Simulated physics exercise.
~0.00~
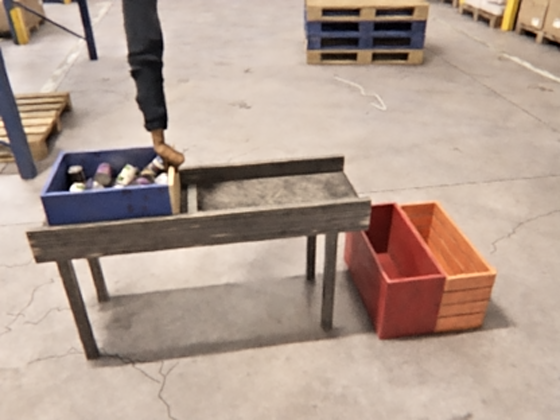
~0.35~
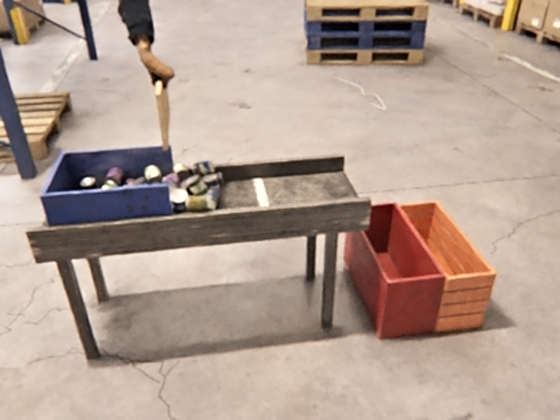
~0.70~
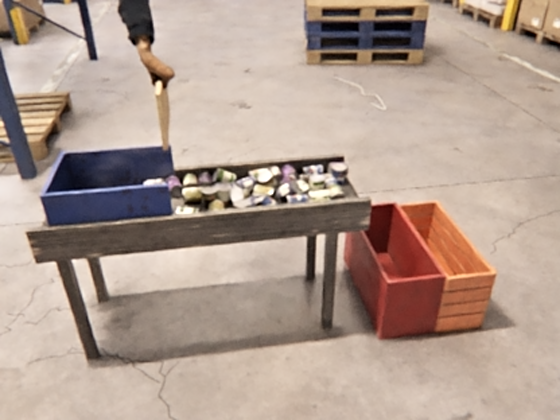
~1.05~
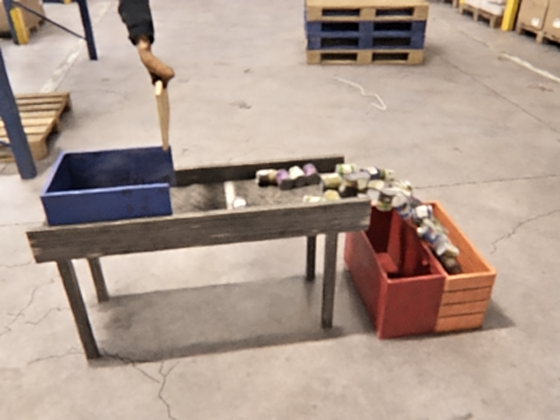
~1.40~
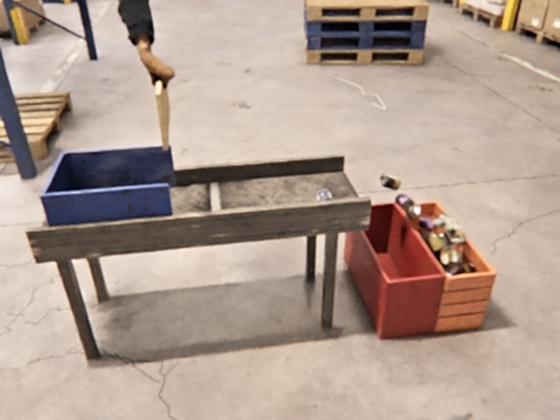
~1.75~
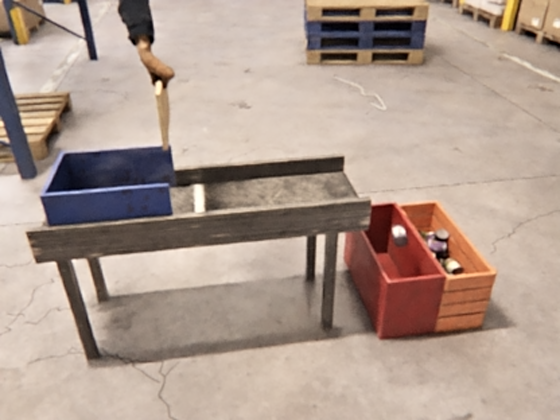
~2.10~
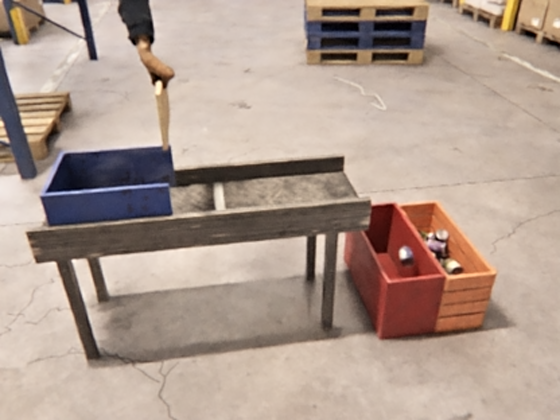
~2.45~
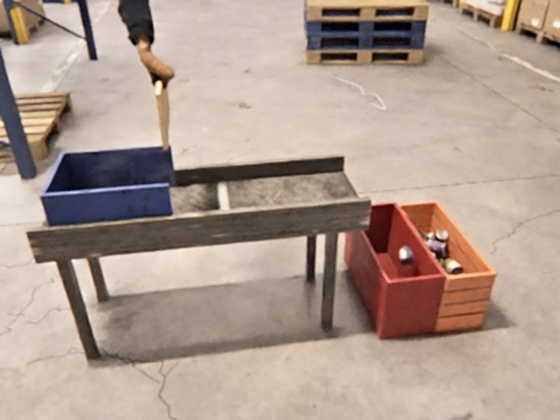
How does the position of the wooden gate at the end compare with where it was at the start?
At the start the gate was down at the right end of the blue pen, closing it off from the belt. By the end it was raised above that spot, still upright, with the hand at its top.
